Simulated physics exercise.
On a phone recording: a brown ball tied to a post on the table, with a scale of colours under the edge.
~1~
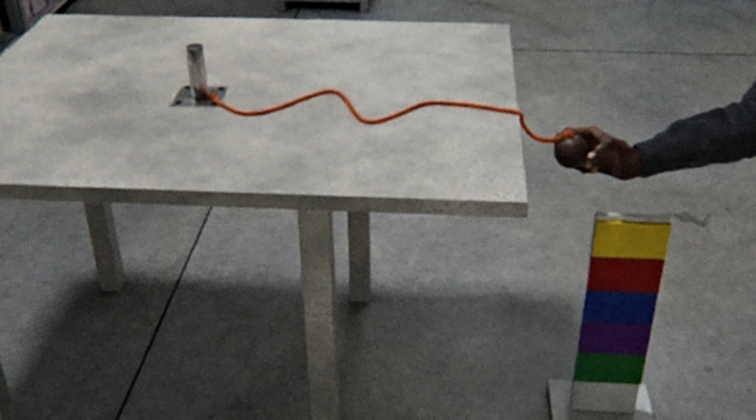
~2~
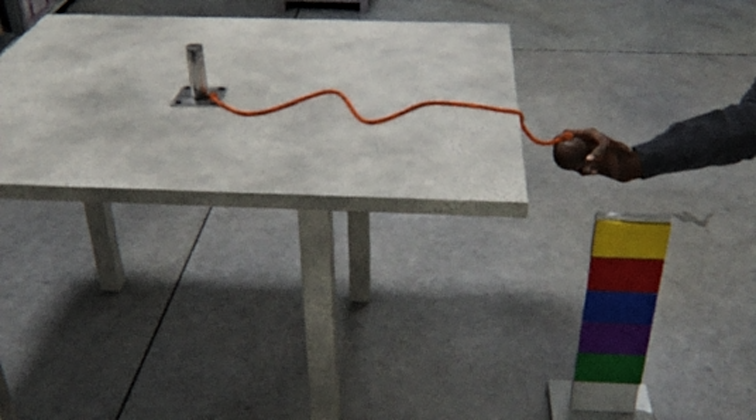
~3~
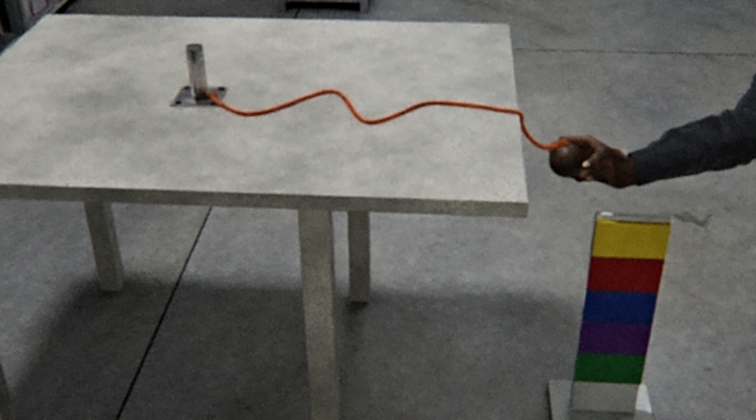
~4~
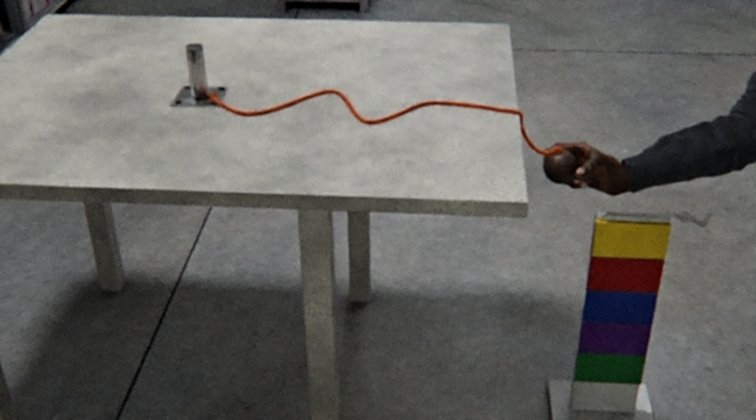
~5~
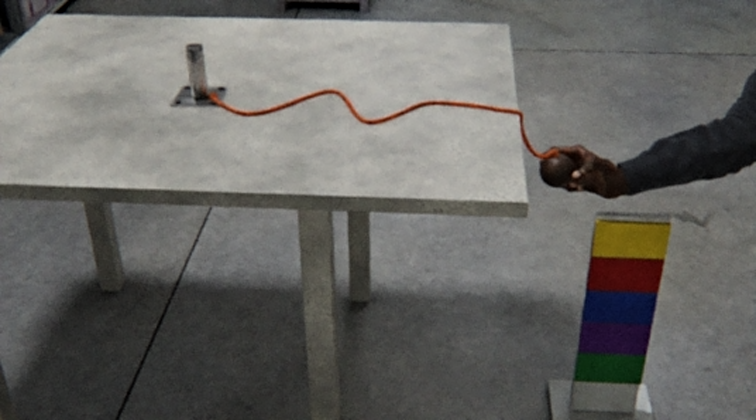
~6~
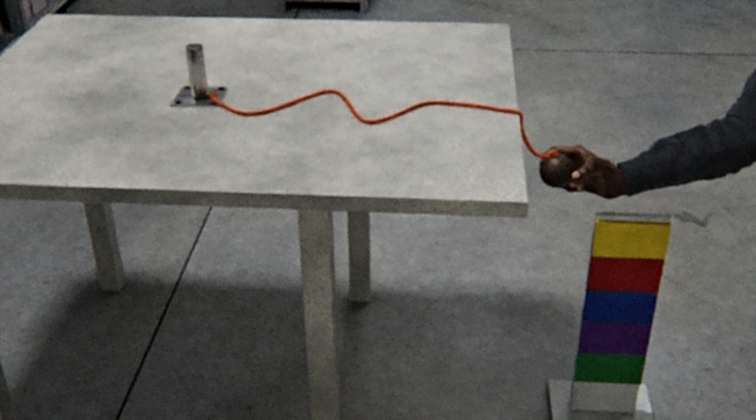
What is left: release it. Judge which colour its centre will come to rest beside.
Its centre comes to rest beside red.
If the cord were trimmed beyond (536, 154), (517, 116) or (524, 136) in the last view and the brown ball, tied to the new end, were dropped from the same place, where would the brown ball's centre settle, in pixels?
In order, it comes to rest around (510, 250), (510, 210) and (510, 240).
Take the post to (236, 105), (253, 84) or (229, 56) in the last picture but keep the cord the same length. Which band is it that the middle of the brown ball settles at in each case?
In turn, blue, then blue, then red.
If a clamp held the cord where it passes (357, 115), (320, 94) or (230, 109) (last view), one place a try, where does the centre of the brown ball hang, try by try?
(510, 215), (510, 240), (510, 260).
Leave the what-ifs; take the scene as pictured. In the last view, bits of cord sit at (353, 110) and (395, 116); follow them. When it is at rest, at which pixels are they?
They end up at (417, 107) and (479, 110).
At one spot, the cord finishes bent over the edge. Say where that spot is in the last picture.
The spot located at (425, 104) in the last picture.
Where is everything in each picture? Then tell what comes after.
Brown ball (571, 151); yellow (631, 241); red (625, 276); blue (620, 308); purple (615, 340); green (610, 369), in the first picture.
Brown ball (570, 153); cord through (235, 111) (305, 98) (353, 110) (414, 108) (493, 109), in the second picture.
Brown ball (566, 160), in the third picture.
Brown ball (561, 167); cord through (235, 111) (305, 98) (353, 110) (414, 108) (493, 109), in the fourth picture.
Brown ball (557, 170), in the fifth picture.
Brown ball (557, 171); cord through (235, 111) (305, 98) (353, 110) (414, 108) (493, 109), in the sixth picture.
Soon after, ball near (524, 261); level with red.
Then, ball near (503, 268); level with red.
At rest, ball near (511, 269); level with red. Its middle rests at the red band.
